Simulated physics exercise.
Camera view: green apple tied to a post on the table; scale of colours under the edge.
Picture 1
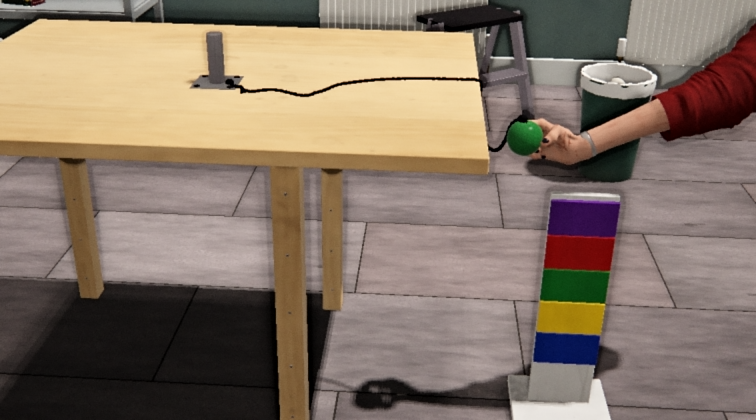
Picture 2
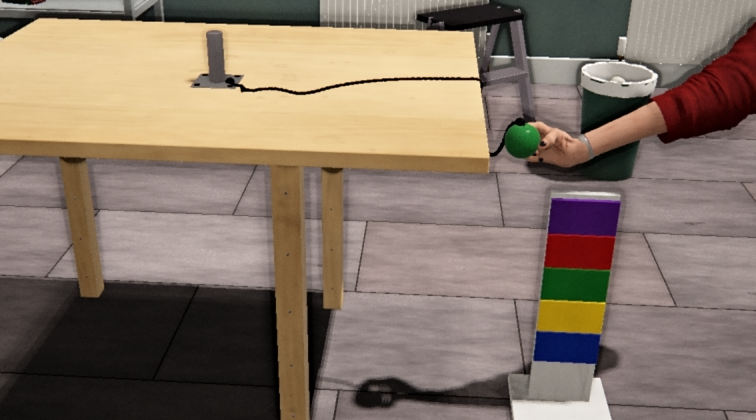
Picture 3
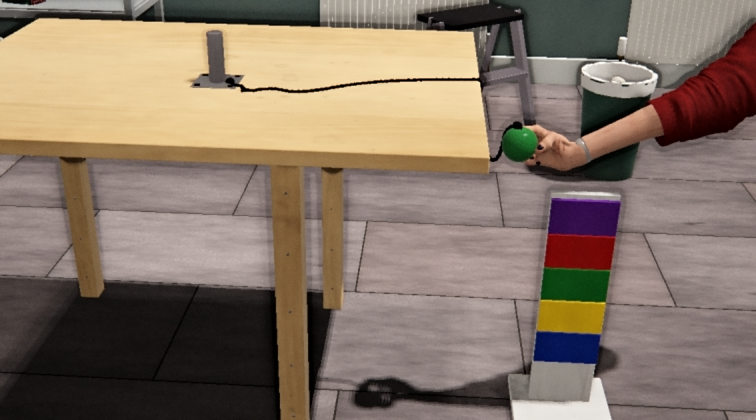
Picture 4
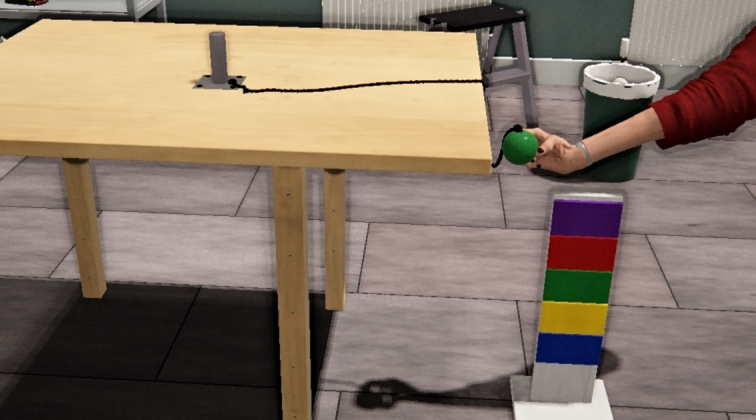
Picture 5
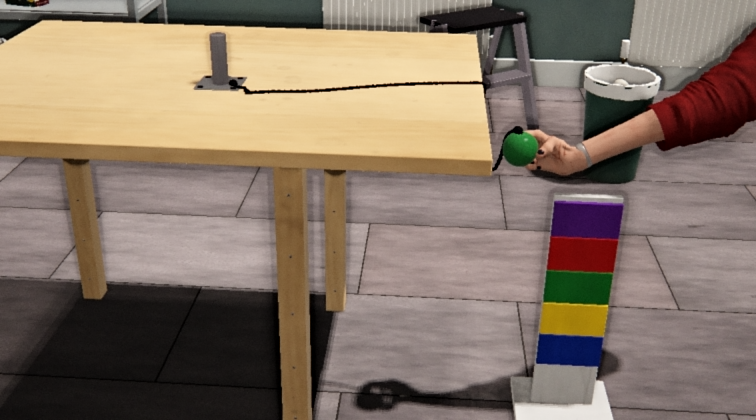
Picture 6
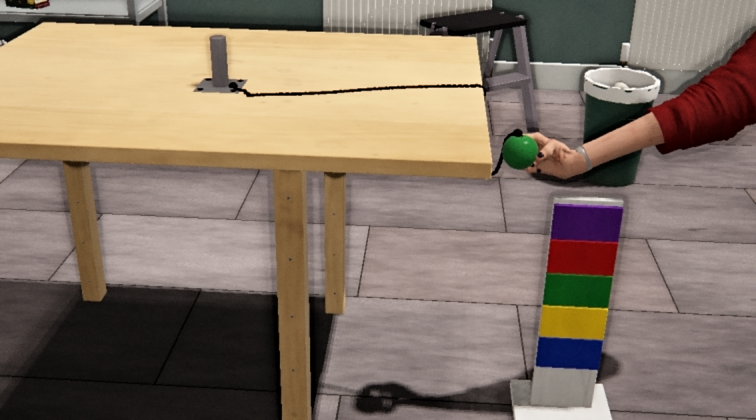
A hand held a green apple, tied by a dark cord to a post on the table, just past the table's edge above a colored scale, and it barely moved, easing down slightly.
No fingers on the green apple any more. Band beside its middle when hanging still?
Green.
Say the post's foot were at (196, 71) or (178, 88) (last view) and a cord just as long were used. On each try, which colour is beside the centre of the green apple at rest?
The first case gives red, the second gives red.
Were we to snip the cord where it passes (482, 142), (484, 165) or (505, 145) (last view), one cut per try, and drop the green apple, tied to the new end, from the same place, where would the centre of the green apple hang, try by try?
Taking the tries in order gives (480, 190), (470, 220) and (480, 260).
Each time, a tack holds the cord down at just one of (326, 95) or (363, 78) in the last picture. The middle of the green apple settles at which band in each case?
Taking the two tries in turn, you'd get red and then purple.
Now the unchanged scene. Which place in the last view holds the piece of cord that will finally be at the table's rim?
You'll find it close to (454, 86).
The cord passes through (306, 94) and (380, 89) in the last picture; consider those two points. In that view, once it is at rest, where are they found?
(332, 89) for the first, (407, 91) for the second.
Early on, apple near (501, 275); level with green.
Midway, apple near (442, 266); level with green.
Near the end, apple near (488, 283); level with green.
Finally, apple near (473, 281); level with green. Its centre hangs level with the green band.
